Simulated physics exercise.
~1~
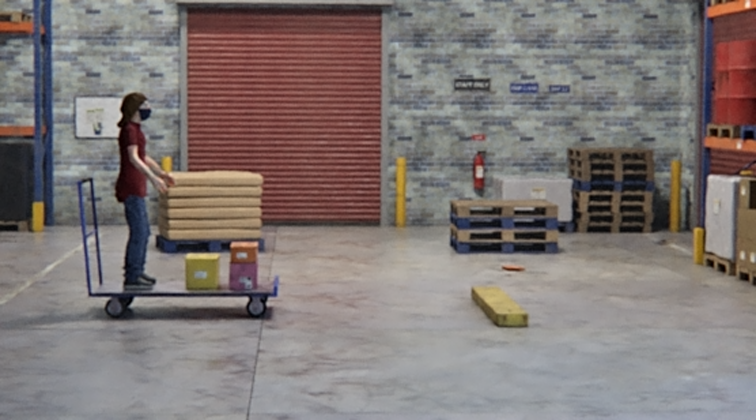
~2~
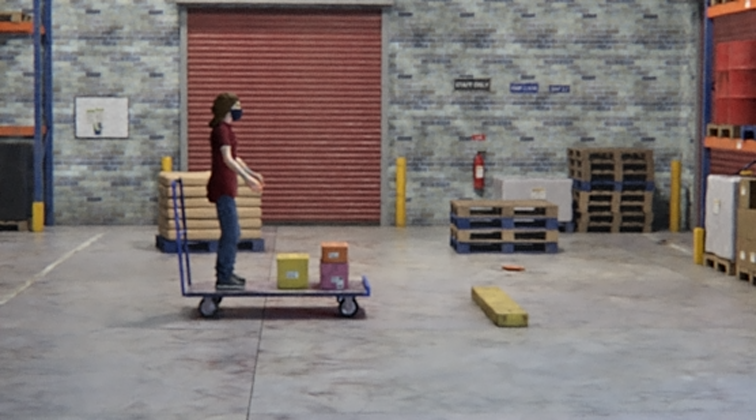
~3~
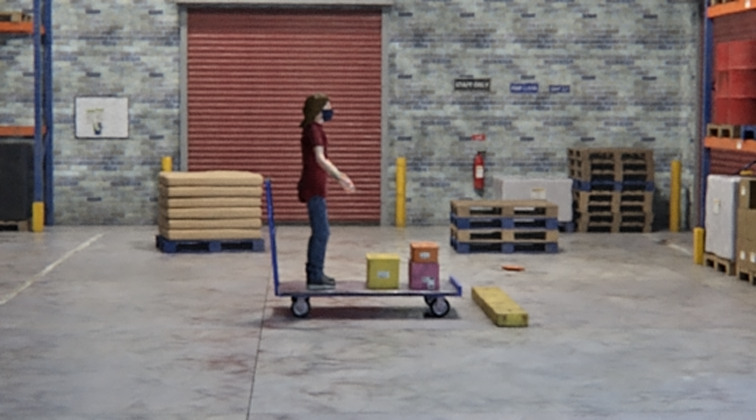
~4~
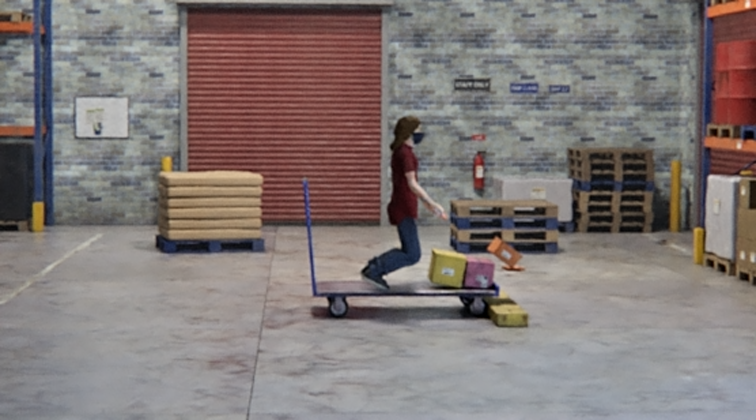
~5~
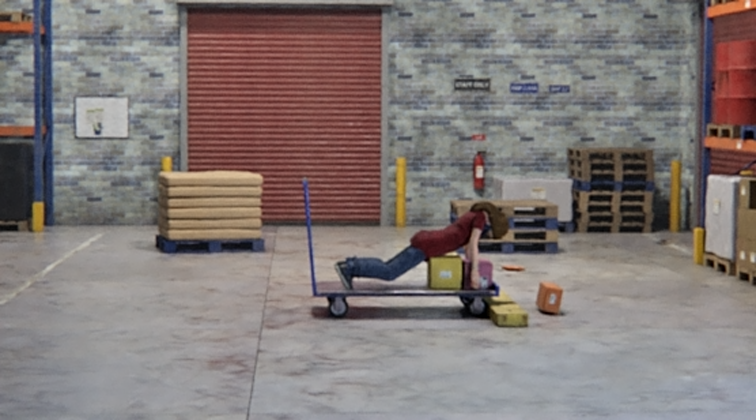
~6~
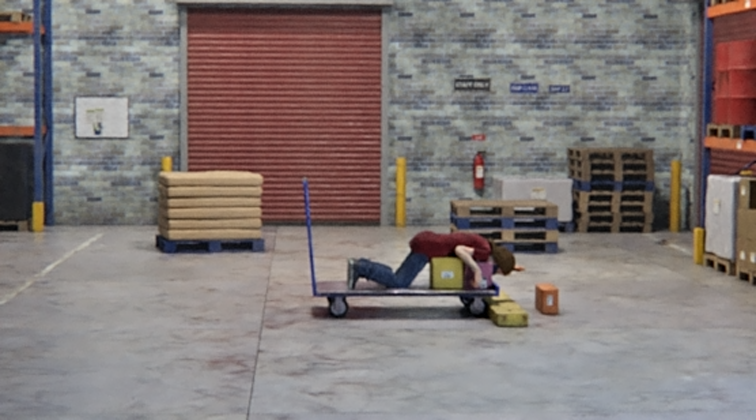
A flat trolley rolls right, stops at a yellow kerb, and its rider slumps over boxes.
